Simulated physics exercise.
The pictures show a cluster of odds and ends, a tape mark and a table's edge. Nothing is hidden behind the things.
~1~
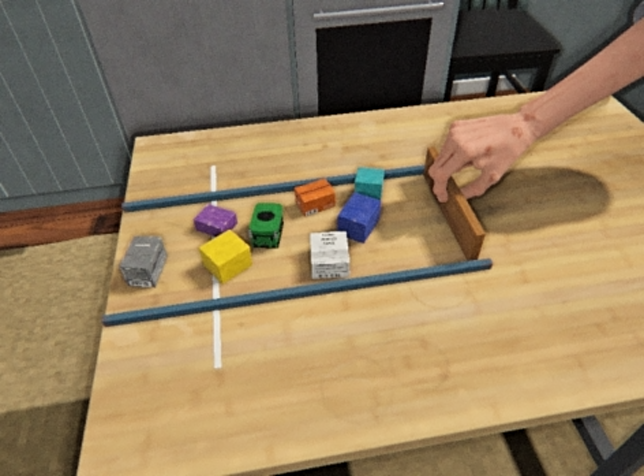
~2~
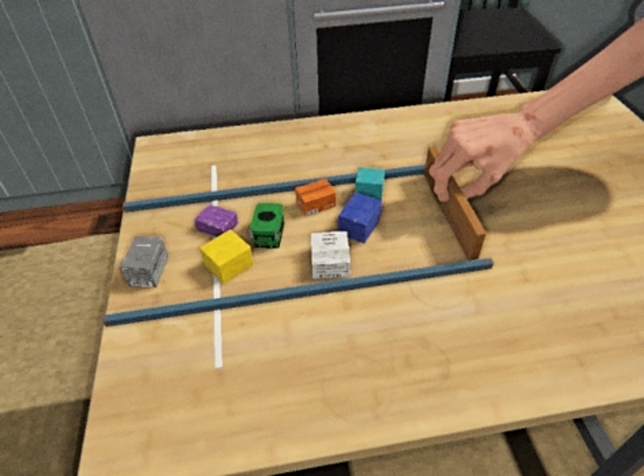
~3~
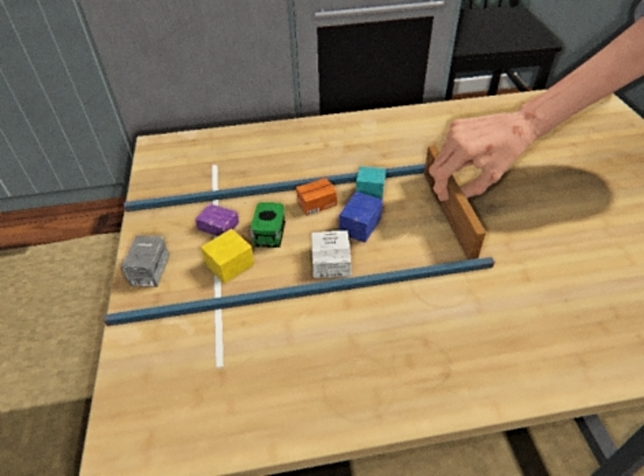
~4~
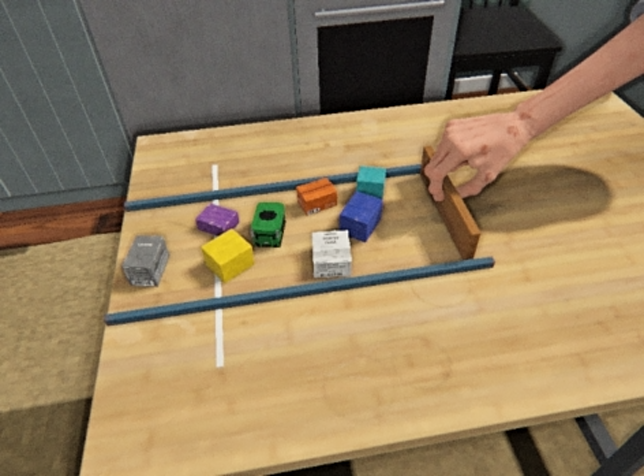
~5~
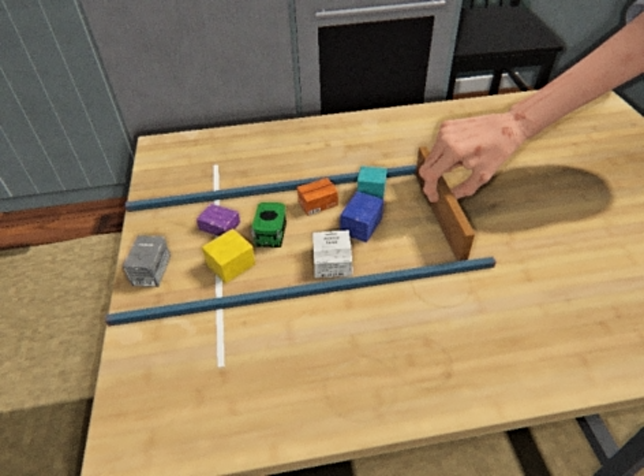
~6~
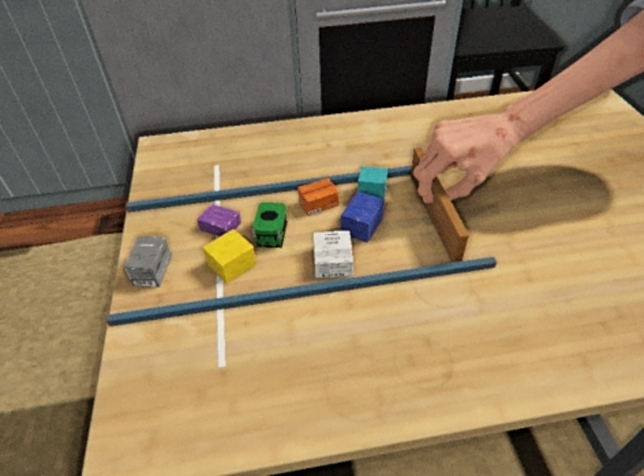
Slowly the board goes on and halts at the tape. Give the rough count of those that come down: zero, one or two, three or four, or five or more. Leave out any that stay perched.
Outcome: The number that fall off is zero.
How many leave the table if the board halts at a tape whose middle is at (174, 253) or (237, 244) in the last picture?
In that order 2 and 0.
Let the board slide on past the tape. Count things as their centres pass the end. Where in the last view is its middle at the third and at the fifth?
Its middle is around (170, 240) and later (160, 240).
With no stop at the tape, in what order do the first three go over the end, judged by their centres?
Earliest first: The grey box, the purple block, the yellow block.
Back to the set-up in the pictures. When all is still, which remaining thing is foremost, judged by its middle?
Foremost is the grey box.
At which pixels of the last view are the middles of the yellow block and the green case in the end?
About (163, 264), and the other about (172, 235).
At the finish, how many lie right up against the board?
In contact: 3.
Soon after, none off yet; grey box at rest near (149, 261); purple block at rest near (219, 221); yellow block at rest near (230, 256).
Then, none off yet; grey box at rest near (149, 261); purple block moved about its own width near (185, 225); yellow block moved about its own width near (204, 261).
At rest, the number that fall off is zero.
